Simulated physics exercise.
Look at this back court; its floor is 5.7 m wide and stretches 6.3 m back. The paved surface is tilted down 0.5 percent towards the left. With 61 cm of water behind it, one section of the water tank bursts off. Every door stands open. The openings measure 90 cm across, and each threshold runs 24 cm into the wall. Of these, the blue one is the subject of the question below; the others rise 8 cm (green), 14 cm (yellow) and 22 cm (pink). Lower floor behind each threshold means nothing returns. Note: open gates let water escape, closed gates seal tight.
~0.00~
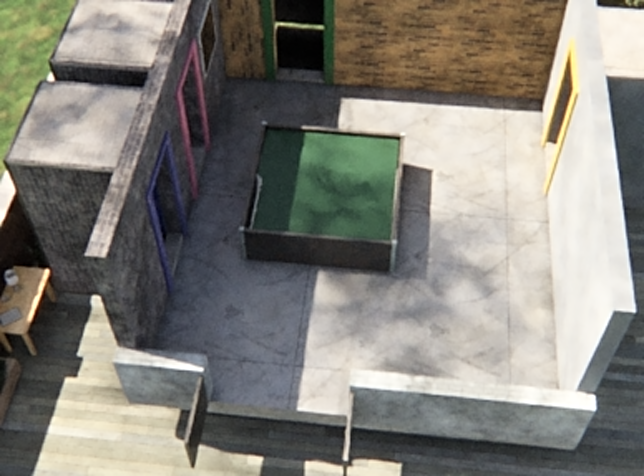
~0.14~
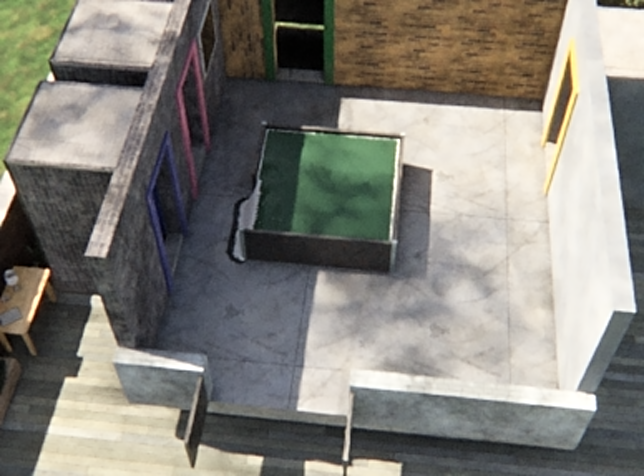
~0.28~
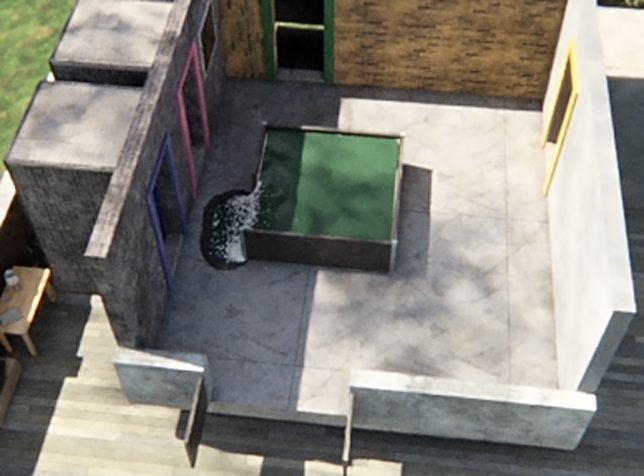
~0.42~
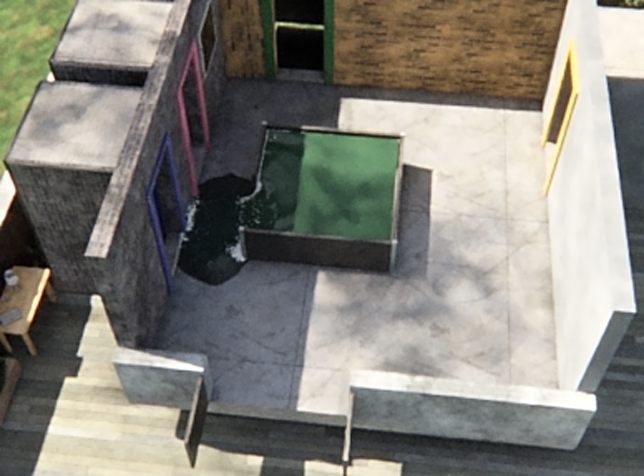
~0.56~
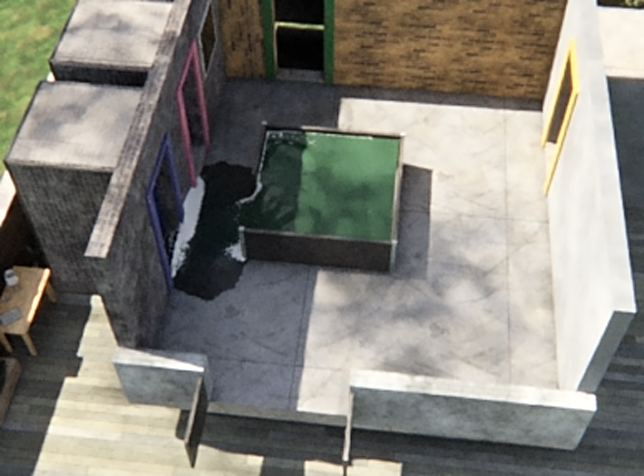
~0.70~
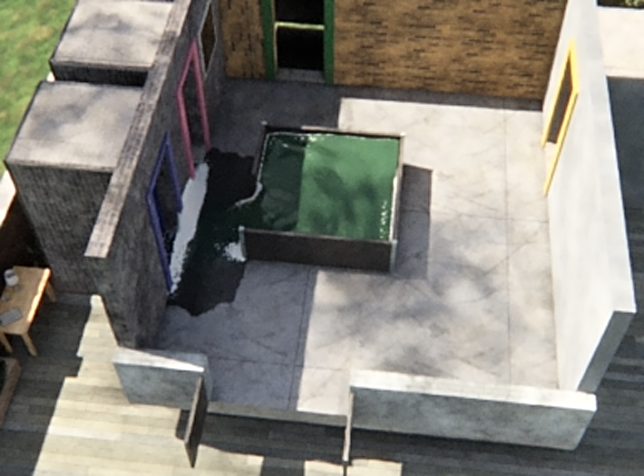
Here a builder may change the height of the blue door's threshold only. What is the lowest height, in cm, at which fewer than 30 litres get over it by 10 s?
34 cm.
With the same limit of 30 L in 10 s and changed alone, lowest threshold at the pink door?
Pink: 12.5 cm.
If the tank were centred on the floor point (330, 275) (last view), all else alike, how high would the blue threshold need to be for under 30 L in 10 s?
Then it needs to be around 32 cm high.
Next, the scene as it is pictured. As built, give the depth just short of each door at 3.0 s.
Door by door in centimetres - blue 26, green 18, yellow 0, pink 14.
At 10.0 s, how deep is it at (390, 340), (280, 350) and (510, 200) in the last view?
Roughly 2, 4 and 7 cm, in turn.
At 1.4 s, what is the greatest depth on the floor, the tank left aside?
About 47 cm at most.
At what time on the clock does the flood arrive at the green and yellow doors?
The front reaches green at 2.0 s and yellow at 5.5 s.
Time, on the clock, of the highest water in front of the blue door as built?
1.6 s.
After 1.4 s water covers 15 % of the floor, deepest (47 cm) near (187, 228); 35 cm at the blue door, 78 litres in over its 12 cm threshold.
After 3.0 s water covers 35 % of the floor, deepest (31 cm) near (150, 368); 26 cm at the blue door, 283 litres in over its 12 cm threshold.
After 10.0 s water covers 95 % of the floor, deepest (12 cm) near (187, 228); 10 cm at the blue door, 409 litres in over its 12 cm threshold.
At the blue door as built, the water arrived by 0.6 s and peaked near 35 cm at 1.6 s.
With a threshold of 29.5 cm, 60 litres would have come in within the 10 s; with 39.5 cm, 9 litres. So under 30 litres takes about 34 cm.
